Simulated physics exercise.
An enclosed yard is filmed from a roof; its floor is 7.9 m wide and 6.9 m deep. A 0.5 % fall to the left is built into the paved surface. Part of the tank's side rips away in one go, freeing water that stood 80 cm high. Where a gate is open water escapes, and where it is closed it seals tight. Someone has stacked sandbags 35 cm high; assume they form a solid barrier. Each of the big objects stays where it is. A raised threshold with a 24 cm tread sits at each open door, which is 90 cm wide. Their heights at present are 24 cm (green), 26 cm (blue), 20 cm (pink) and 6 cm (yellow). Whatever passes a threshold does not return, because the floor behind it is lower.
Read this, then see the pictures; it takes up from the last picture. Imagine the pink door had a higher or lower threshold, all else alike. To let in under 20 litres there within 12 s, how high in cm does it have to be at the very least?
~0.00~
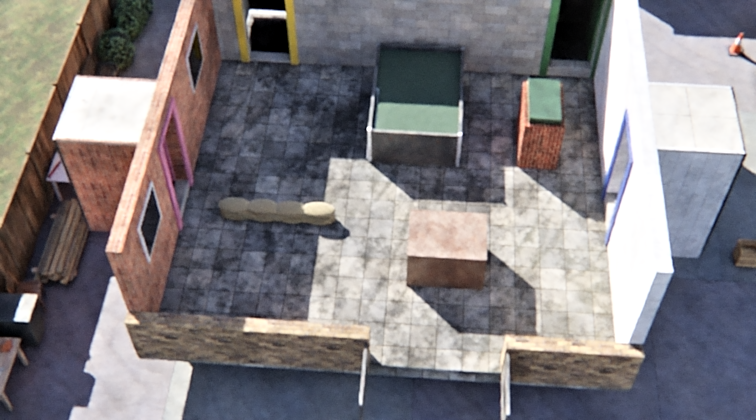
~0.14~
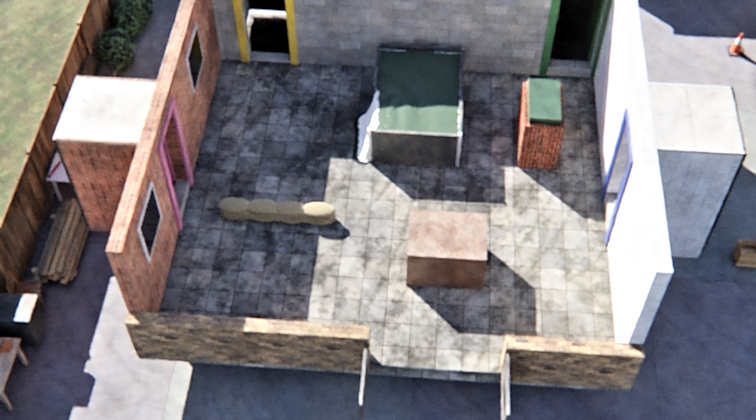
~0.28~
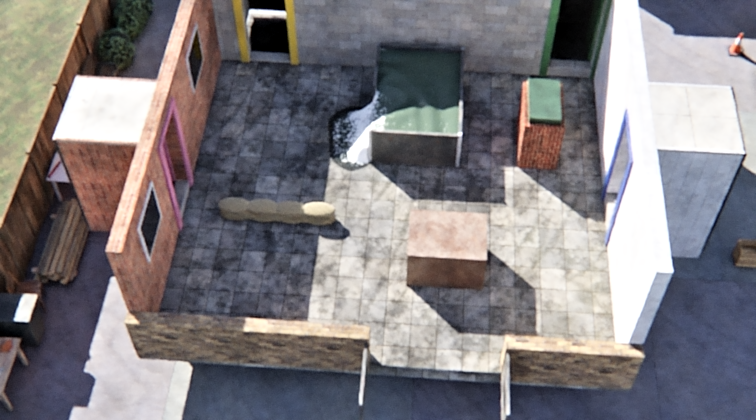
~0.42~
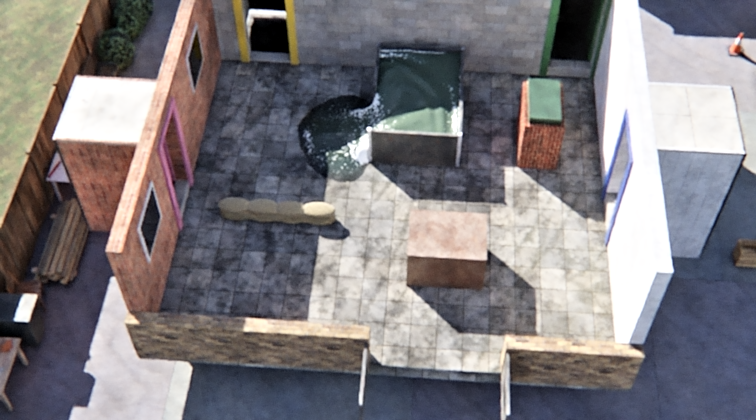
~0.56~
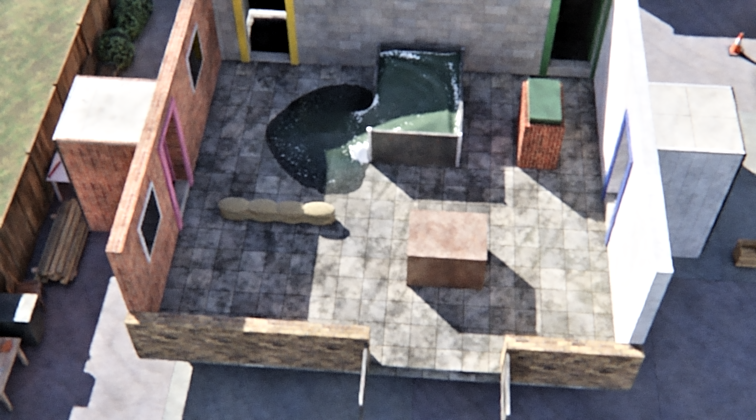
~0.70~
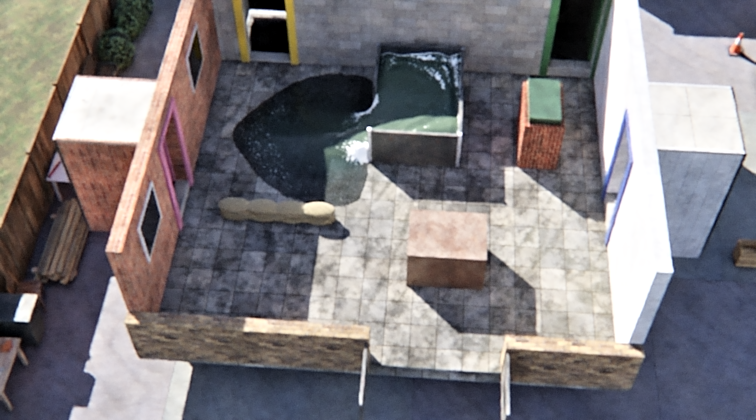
At least roughly 30 cm.
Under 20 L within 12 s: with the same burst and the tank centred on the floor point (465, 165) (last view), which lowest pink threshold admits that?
About 32 centimetres.
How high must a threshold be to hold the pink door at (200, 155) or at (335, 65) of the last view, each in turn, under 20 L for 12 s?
First place around 28 cm, second around 8.0 cm.
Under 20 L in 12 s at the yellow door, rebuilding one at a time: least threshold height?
Yellow - roughly 16 cm.
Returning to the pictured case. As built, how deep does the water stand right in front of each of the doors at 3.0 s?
Centimetres: Green = 0, blue = 0, pink = 26, yellow = 17.
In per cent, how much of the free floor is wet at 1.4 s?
Near 25 per cent is wet.
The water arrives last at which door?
Last: Blue.
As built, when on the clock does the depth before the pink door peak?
Near 2.0 seconds.
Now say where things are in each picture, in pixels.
In the first picture, the tank at (418, 91) is whole and still, 80 cm deep; the pink door at (177, 171) is dry.
In the second picture, the front is at (358, 124), 0.3 m from the gap at (374, 127); 0.3 m2 of floor is wet, 80 cm left at the back.
In the third picture, the gap is at (374, 129), the front 0.8 m out at (333, 134); the back of the tank holds 80 cm.
In the fourth picture, the gap is at (374, 130), the front 1.4 m out at (303, 134); the back of the tank holds 75 cm.
In the fifth picture, water pours out at (374, 130) and has run 2.1 m, to (270, 132); about 6 cm deep outside, 68 cm at the back.
In the sixth picture, water pours out at (374, 130) and has run 2.7 m, to (237, 133); about 5 cm deep outside, 69 cm at the back; the pink door at (177, 171), 3.9 m from the gap, is still 1.6 m from the nearest water.
After 1.4 s water covers 25 % of the floor, deepest (42 cm) near (365, 144); 13 cm at the pink door, 0 litres in over its 20 cm threshold.
After 3.0 s water covers 35 % of the floor, deepest (30 cm) near (222, 61); 26 cm at the pink door, 70 litres in over its 20 cm threshold.
After 12.0 s water covers 95 % of the floor, deepest (10 cm) near (190, 191); 9 cm at the pink door, 78 litres in over its 20 cm threshold.
At the pink door as built, the water arrived by 1.4 s and peaked near 36 cm at 2.0 s.
Run again over the same 12 s with other heights there, 29 litres in over 27.5 cm, 6 litres over 37 cm. The limit of 20 litres is kept from about 30 cm up.
